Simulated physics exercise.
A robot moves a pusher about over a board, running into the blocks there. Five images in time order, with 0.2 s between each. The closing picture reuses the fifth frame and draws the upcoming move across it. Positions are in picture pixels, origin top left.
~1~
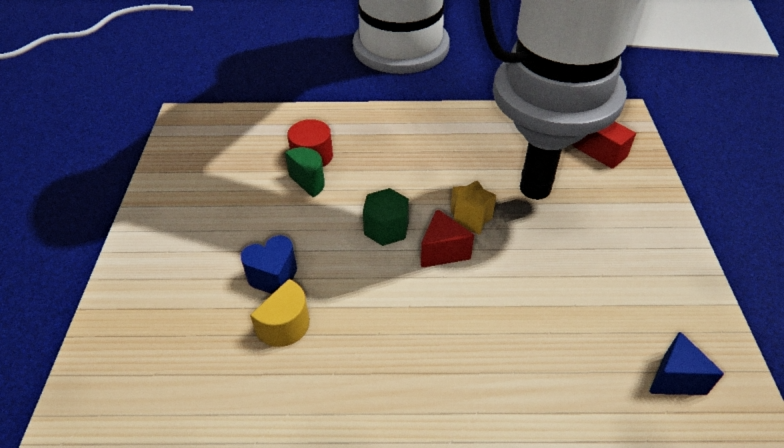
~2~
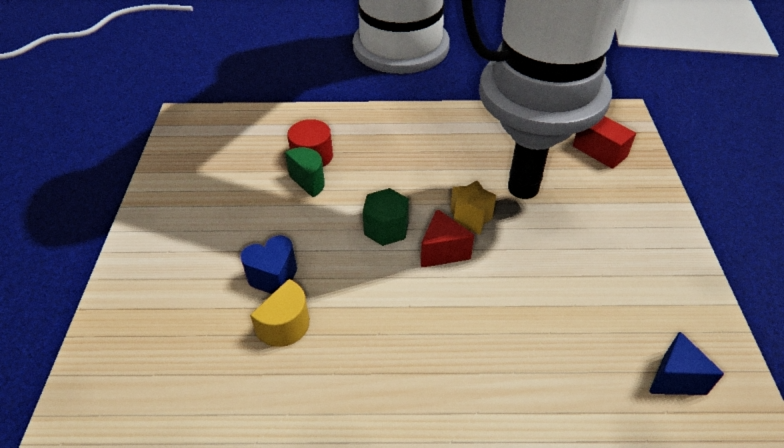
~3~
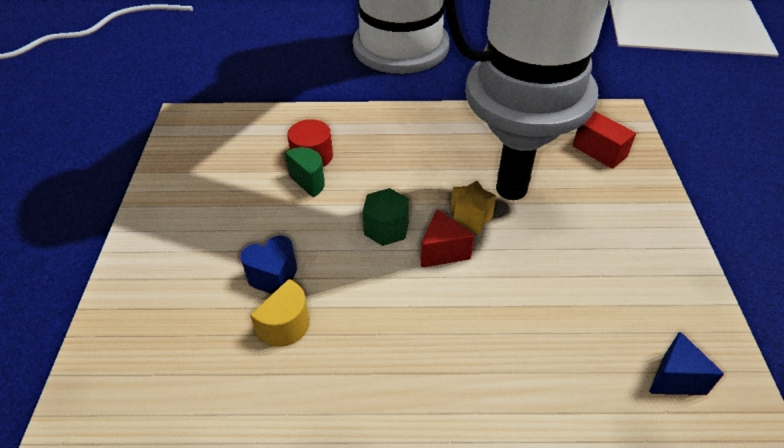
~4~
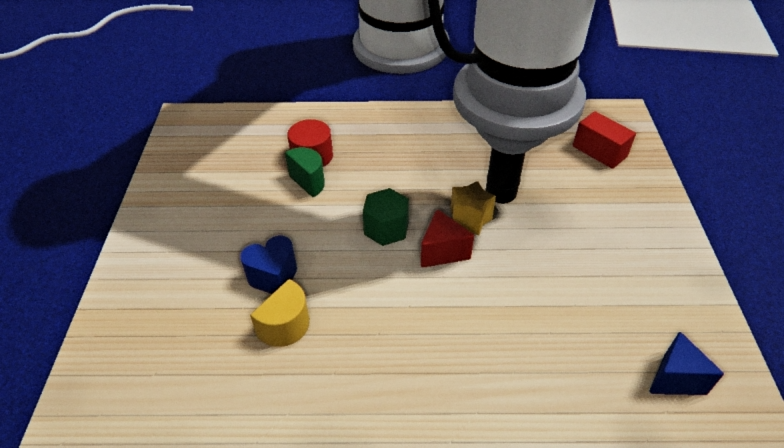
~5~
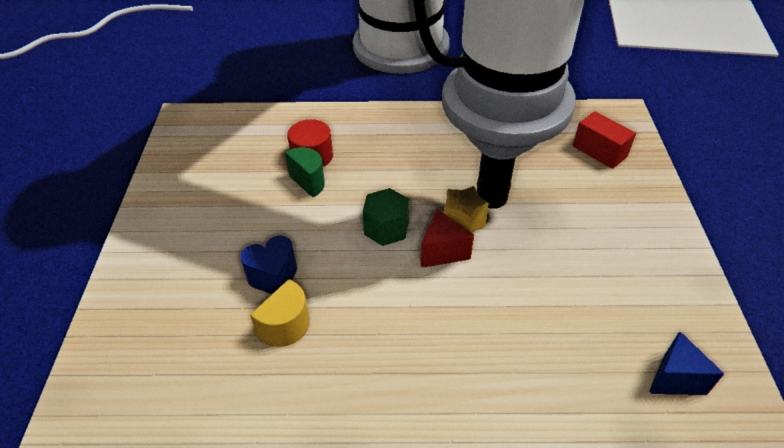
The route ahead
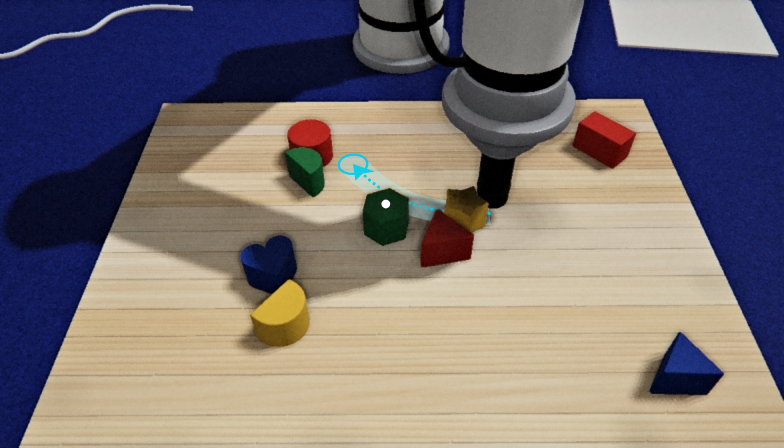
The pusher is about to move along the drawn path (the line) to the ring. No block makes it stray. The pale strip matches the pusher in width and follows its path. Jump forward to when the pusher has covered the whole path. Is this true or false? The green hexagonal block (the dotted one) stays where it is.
This is false.
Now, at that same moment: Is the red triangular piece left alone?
That would be a no.
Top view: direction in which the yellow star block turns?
Counter-clockwise, from overhead.
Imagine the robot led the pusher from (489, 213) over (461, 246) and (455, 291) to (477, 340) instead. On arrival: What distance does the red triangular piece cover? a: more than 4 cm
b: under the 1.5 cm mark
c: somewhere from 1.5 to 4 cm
Letter a.
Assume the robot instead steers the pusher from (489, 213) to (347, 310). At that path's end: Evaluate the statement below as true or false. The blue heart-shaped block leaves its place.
False.
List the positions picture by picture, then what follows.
In the first picture, tip of the pusher at (535, 190), middles of tops, red circle at (309, 132), green hexagonal block at (386, 204), red triangular piece at (445, 229), yellow star block at (473, 195).
In the second picture, pusher at (523, 189), nothing pushed.
In the third picture, pusher at (511, 191), nothing pushed.
In the fourth picture, pusher at (501, 194), nothing pushed.
In the fifth picture, pusher at (492, 199), red circle at (309, 132), green hexagonal block at (386, 204), red triangular piece at (445, 229), yellow star block at (465, 200).
The line goes from (489, 213) through (434, 210) and (386, 192) to (353, 164); the dot is on the green hexagonal block.
What follows on the original path. One third of the way, pusher at (434, 195); green hexagonal block at (371, 207); red triangular piece at (435, 232), turned 35° anticlockwise; yellow star block at (412, 202), turned 20° anticlockwise.
Two thirds of the way, pusher at (385, 177); green hexagonal block at (358, 213); red triangular piece at (435, 232), turned 35° anticlockwise; yellow star block at (399, 200), turned 50° anticlockwise.
At the end, pusher at (352, 149); red circle unmoved; green hexagonal block at (358, 213); red triangular piece at (435, 232), turned 35° anticlockwise; yellow star block at (399, 200), turned 50° anticlockwise.
